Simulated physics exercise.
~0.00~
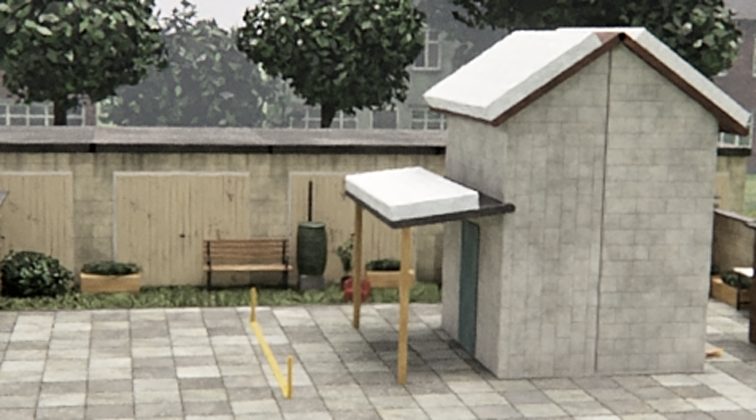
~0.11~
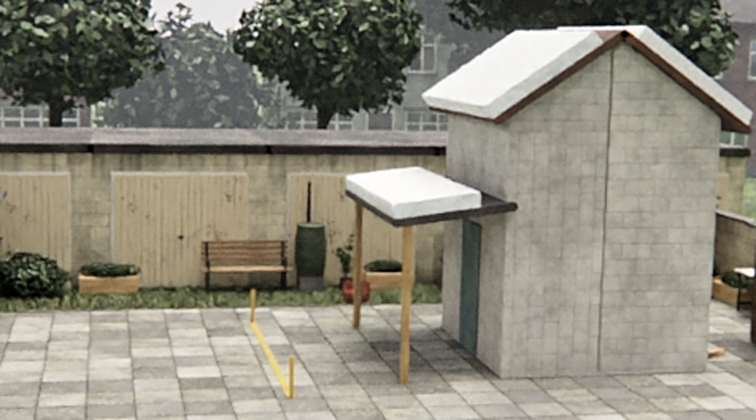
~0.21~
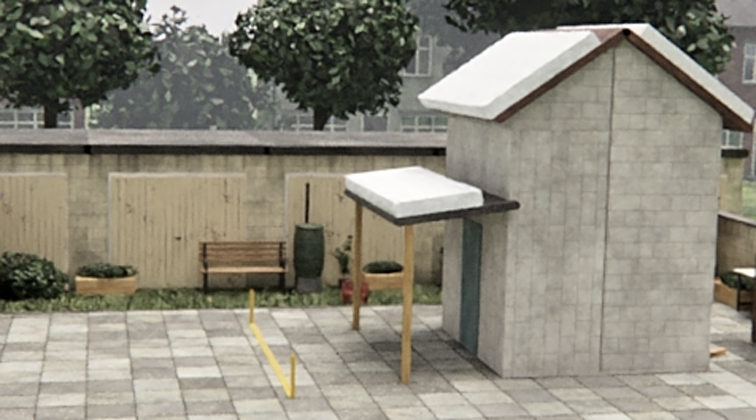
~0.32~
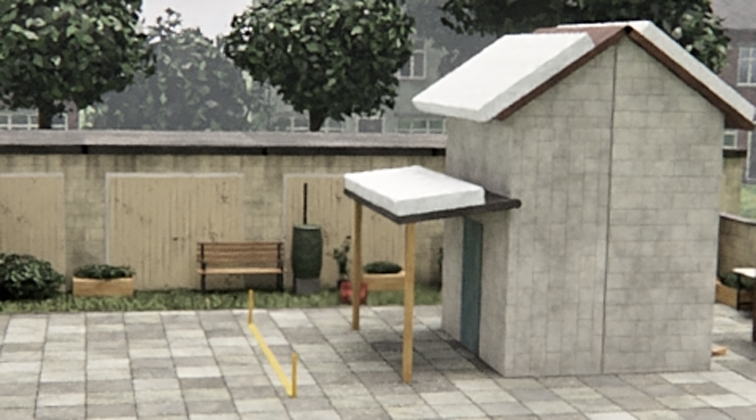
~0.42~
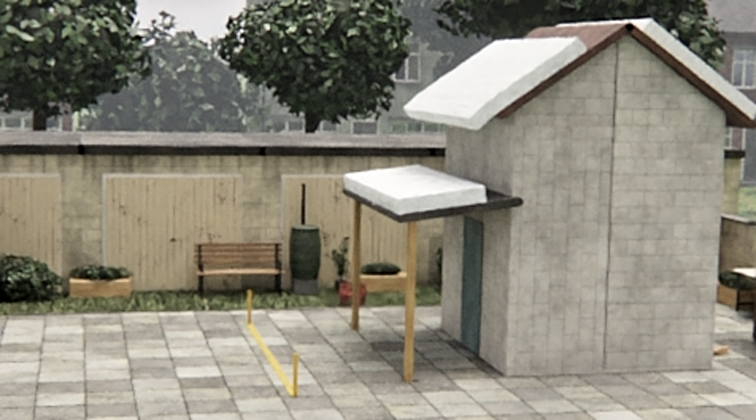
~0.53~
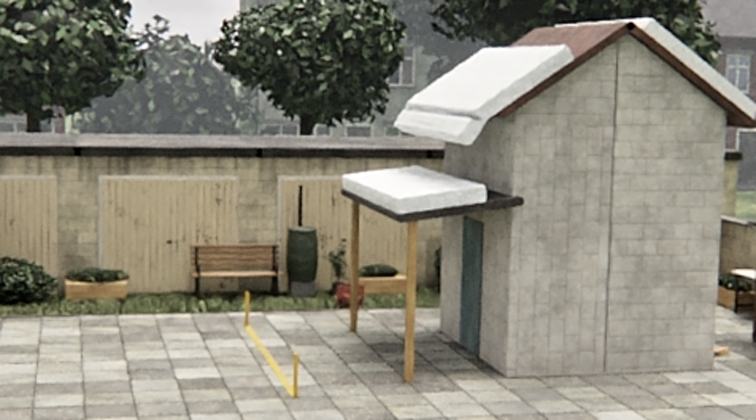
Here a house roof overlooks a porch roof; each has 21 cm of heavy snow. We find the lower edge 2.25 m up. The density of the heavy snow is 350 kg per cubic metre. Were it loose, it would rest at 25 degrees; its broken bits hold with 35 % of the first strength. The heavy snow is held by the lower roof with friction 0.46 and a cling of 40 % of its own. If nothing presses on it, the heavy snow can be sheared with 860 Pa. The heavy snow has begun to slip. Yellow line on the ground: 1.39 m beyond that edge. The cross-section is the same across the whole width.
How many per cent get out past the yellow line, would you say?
I would say 27 percent.
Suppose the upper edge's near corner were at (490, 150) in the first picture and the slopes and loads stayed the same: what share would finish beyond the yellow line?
About 6 per cent.
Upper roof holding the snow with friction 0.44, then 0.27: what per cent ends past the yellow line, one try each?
I'd expect around 0 percent, then around 12 percent.
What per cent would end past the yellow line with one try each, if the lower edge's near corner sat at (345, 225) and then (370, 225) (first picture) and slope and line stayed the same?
7 %, then 14 %.
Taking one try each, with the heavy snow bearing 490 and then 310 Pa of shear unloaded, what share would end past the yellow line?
First try roughly 40 per cent, second try roughly 40 per cent.
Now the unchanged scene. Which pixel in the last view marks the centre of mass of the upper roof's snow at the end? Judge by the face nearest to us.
Close to (307, 353) in the last picture.
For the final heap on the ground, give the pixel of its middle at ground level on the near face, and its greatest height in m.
It sits close to (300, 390), some 0.2 m high.
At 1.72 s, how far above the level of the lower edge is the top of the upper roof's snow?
0.5 m or thereabouts.
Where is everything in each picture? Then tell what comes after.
In the first frame, leading edge of the heavy snow at (490, 113).
In the second frame, leading edge of the heavy snow at (491, 112), its middle shifted 2.2 cm, 1 % of it past the upper edge, in one piece.
In the third frame, leading edge of the heavy snow at (489, 113), its middle shifted 9.0 cm, 5 % of it past the upper edge, in one piece.
In the fourth frame, leading edge of the heavy snow at (484, 105), its middle shifted 21 cm, 11 % of it past the upper edge, in one piece.
In the fifth frame, leading edge of the heavy snow at (475, 117), its middle shifted 38 cm, 21 % of it past the upper edge, in one piece.
In the sixth frame, leading edge of the heavy snow at (465, 131), its middle shifted 60 cm, 33 % of it past the upper edge, cracking.
After 1.07 s, none is below the lower edge and 0 % is past the line.
After 1.72 s, 48 % is below the lower edge and 13 % is past the line.
After 2.36 s, 61 % is below the lower edge and 27 % is past the line.
After 3.00 s, 61 % is below the lower edge and 27 % is past the line.
After 3.10 s, at the end, 61 % is below the lower edge and 27 % is past the line.
